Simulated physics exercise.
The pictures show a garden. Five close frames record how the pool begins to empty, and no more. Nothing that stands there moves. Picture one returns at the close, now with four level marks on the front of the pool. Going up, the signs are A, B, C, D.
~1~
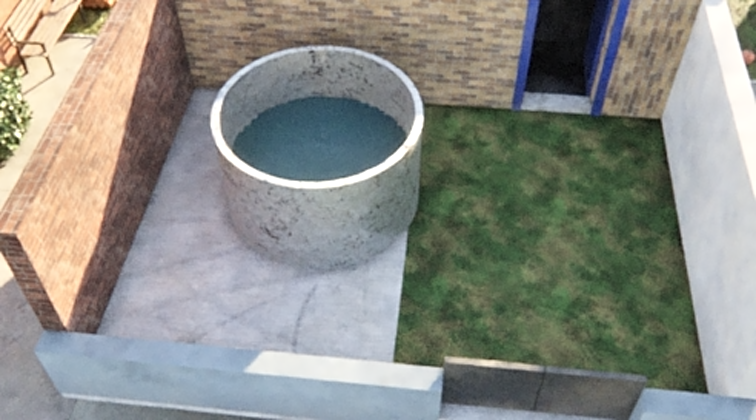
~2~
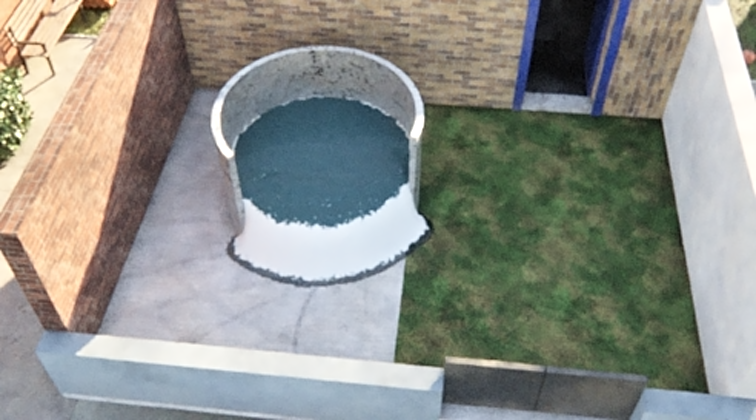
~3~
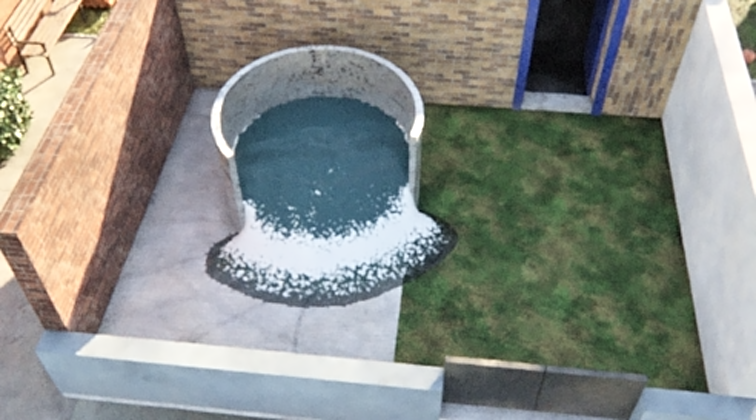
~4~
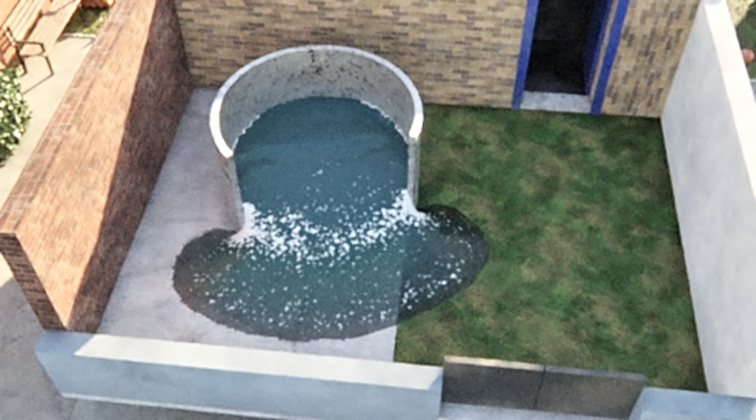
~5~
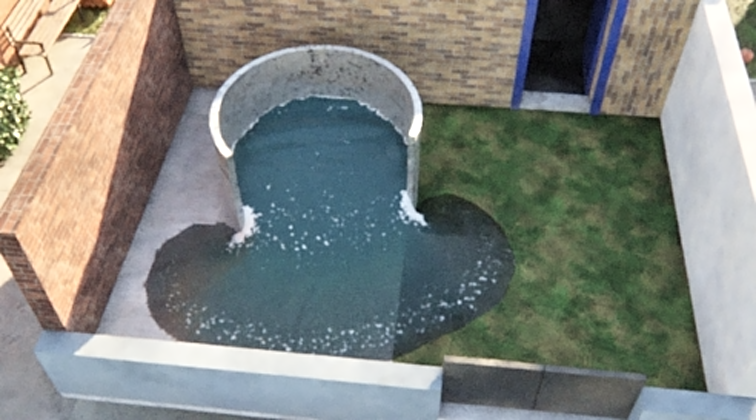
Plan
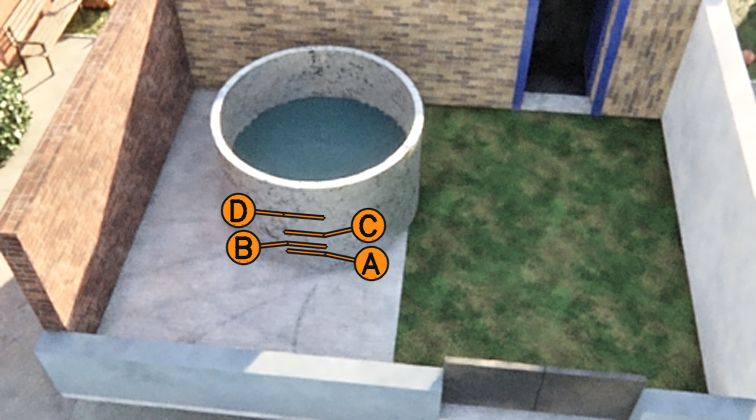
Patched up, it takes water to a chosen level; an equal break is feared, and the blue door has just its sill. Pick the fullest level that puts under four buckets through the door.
Choose C.
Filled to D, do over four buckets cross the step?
Yes, it does.
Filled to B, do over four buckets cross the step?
No.
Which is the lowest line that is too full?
Here it is line D.
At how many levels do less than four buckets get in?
Three.
In orange, A at (306, 252); B at (306, 244); C at (304, 233); D at (302, 216); from the bottom up A, B, C, D.
With A, nothing gets over.
With B, nothing gets over.
With C, a bucket or two gets in.
With D, about 11 bucketfuls get in.
